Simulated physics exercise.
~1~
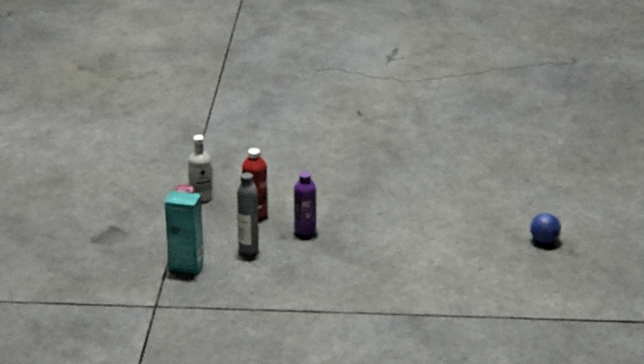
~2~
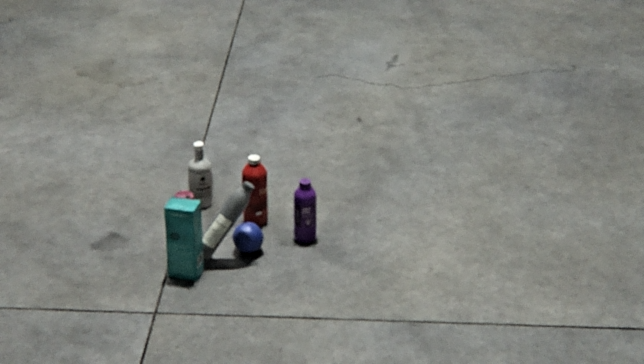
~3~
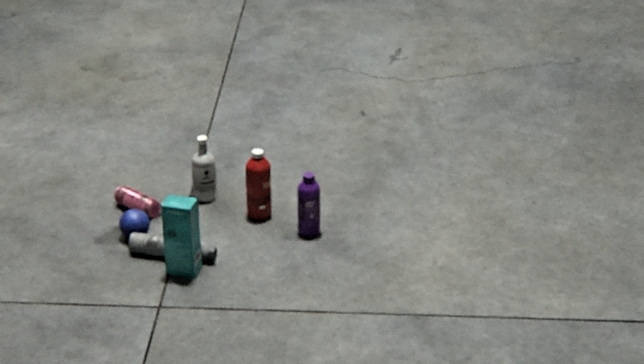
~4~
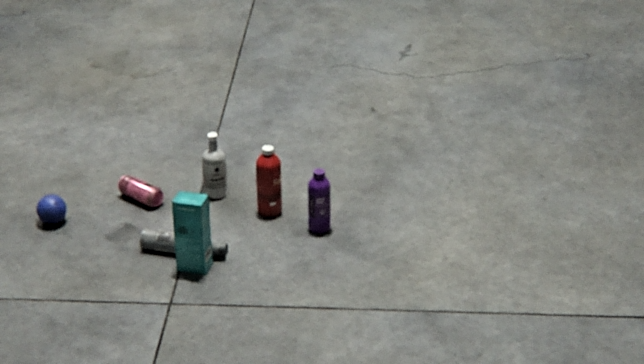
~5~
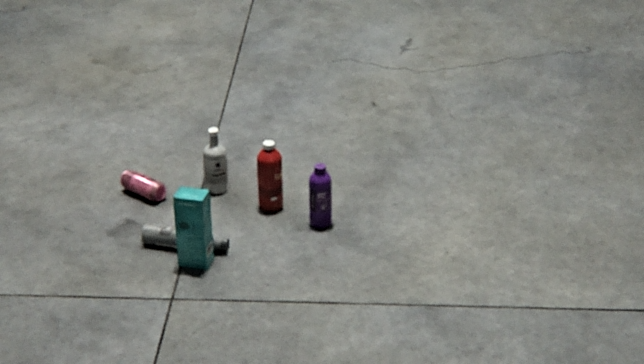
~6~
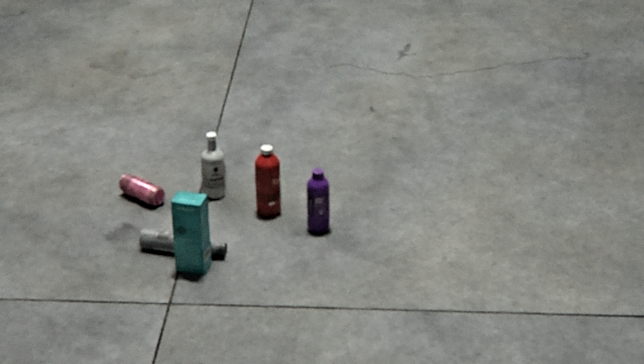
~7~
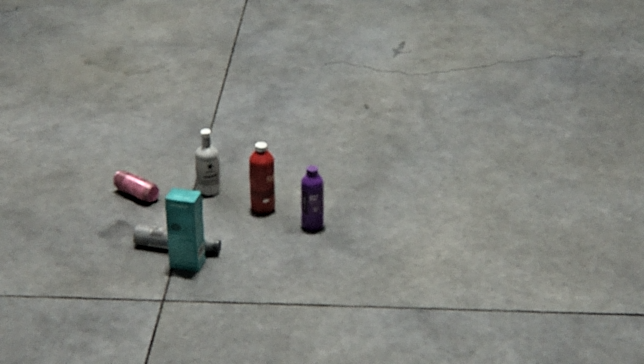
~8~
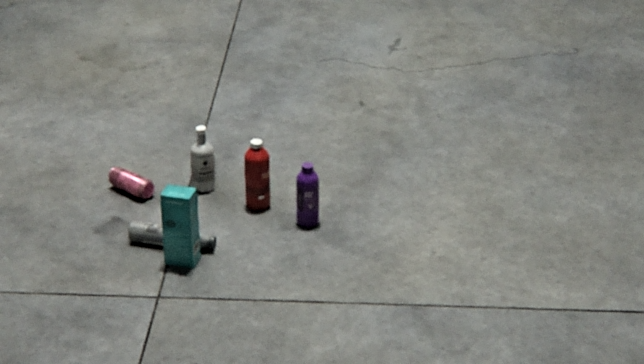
A turquoise carton stood among several bottles and a pink can as a blue ball rolled in from the right, knocked over the grey bottle, then the can, and rolled out of view left, leaving the carton and three bottles standing.
